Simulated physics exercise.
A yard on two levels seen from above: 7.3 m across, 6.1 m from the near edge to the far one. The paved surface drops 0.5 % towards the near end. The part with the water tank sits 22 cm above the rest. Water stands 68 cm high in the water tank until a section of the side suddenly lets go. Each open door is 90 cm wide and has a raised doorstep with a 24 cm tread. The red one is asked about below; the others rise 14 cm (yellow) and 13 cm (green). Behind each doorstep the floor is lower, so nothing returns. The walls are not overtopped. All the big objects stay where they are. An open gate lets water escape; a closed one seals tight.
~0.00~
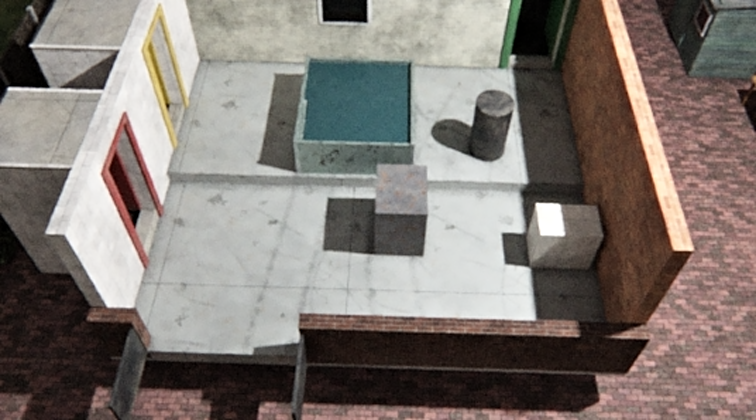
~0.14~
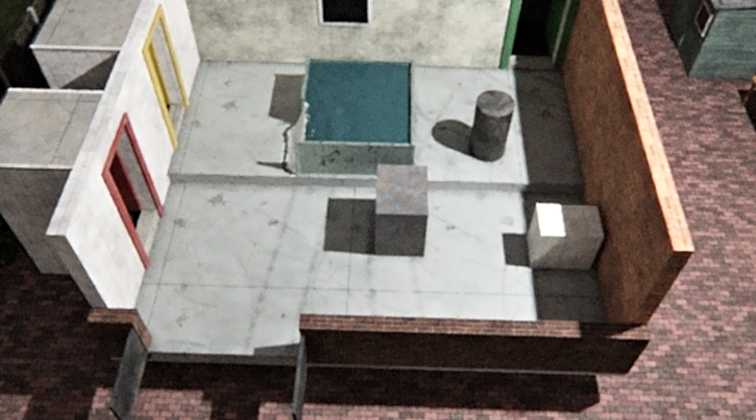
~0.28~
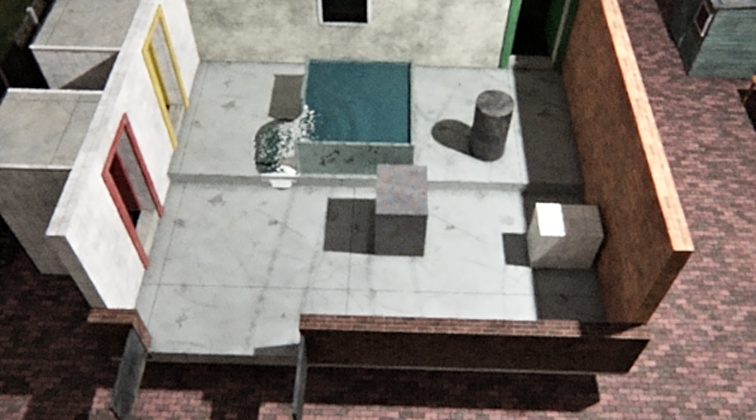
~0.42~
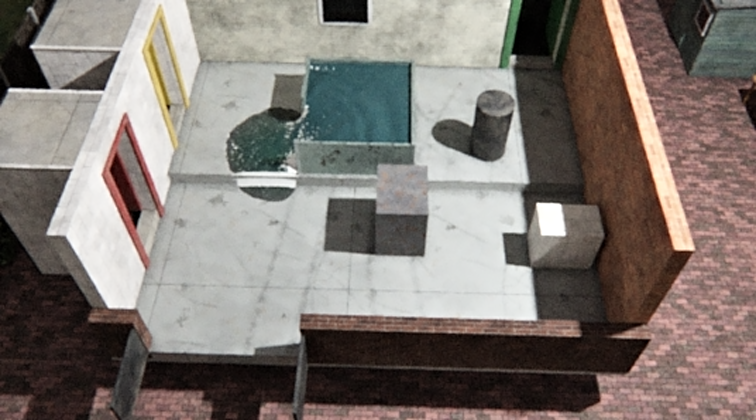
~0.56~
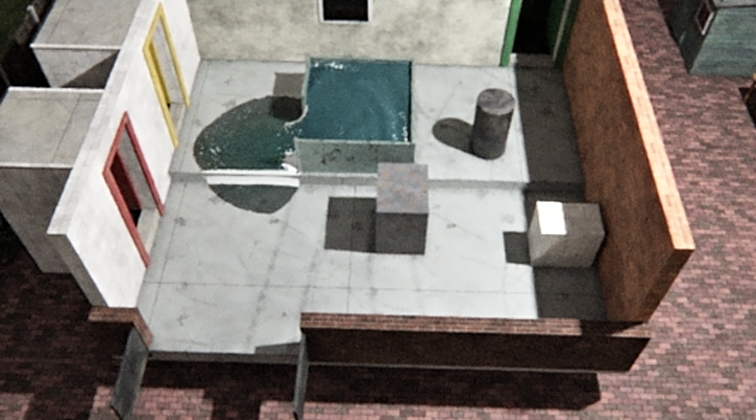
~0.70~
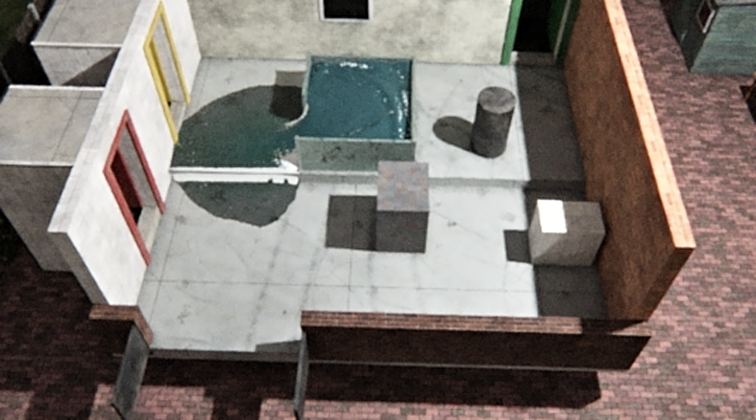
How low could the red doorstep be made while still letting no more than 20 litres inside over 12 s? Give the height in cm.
Some 15 cm above the ground.
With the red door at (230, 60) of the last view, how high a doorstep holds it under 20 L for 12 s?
Roughly 15 cm.
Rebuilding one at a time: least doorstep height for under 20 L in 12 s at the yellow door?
About 27 cm at yellow.
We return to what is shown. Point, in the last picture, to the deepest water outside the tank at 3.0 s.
Around (129, 332).
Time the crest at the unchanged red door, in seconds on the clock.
Around 1.8 s.
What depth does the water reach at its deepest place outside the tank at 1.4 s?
Up to some 38 cm.
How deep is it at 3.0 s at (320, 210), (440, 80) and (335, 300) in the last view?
Roughly 0, 0 and 0 cm, in turn.
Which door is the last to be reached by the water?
It is the green one.
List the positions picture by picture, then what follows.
The first frame shows still water, 68 cm deep, in the water tank at (357, 102); the red door at (137, 200) is dry.
In the second frame, water pours out at (303, 138) and has run 0.4 m, to (287, 134); about 9 cm deep outside, 68 cm at the back.
In the third frame, water pours out at (303, 141) and has run 0.8 m, to (259, 145); about 11 cm deep outside, 68 cm at the back.
In the fourth frame, water pours out at (304, 141) and has run 1.4 m, to (230, 142); about 8 cm deep outside, 68 cm at the back.
In the fifth frame, the front is at (198, 152), 1.9 m from the gap at (304, 140); 3.5 m2 of floor is wet, 66 cm left at the back.
In the sixth frame, the gap is at (305, 138), the front 2.3 m out at (171, 164); the back of the water tank holds 59 cm; the red door at (139, 198), 3.0 m from the gap, is still 1.0 m from the nearest water.
After 1.4 s water covers 20 % of the floor, deepest (38 cm) near (295, 150); 19 cm at the red door, 0 litres in over its 23 cm doorstep.
After 3.0 s water covers 30 % of the floor, deepest (34 cm) near (129, 332); 17 cm at the red door, 1 litre in over its 23 cm doorstep.
After 12.0 s water covers 80 % of the floor, deepest (10 cm) near (129, 332); 5 cm at the red door, 1 litre in over its 23 cm doorstep.
At the red door as built, the water arrived by 1.2 s and peaked near 25 cm at 1.8 s.
Run again over the same 12 s with other heights there, 38 litres in over 12.5 cm, 12 litres over 17.5 cm. The limit of 20 litres is kept from about 15 cm up.
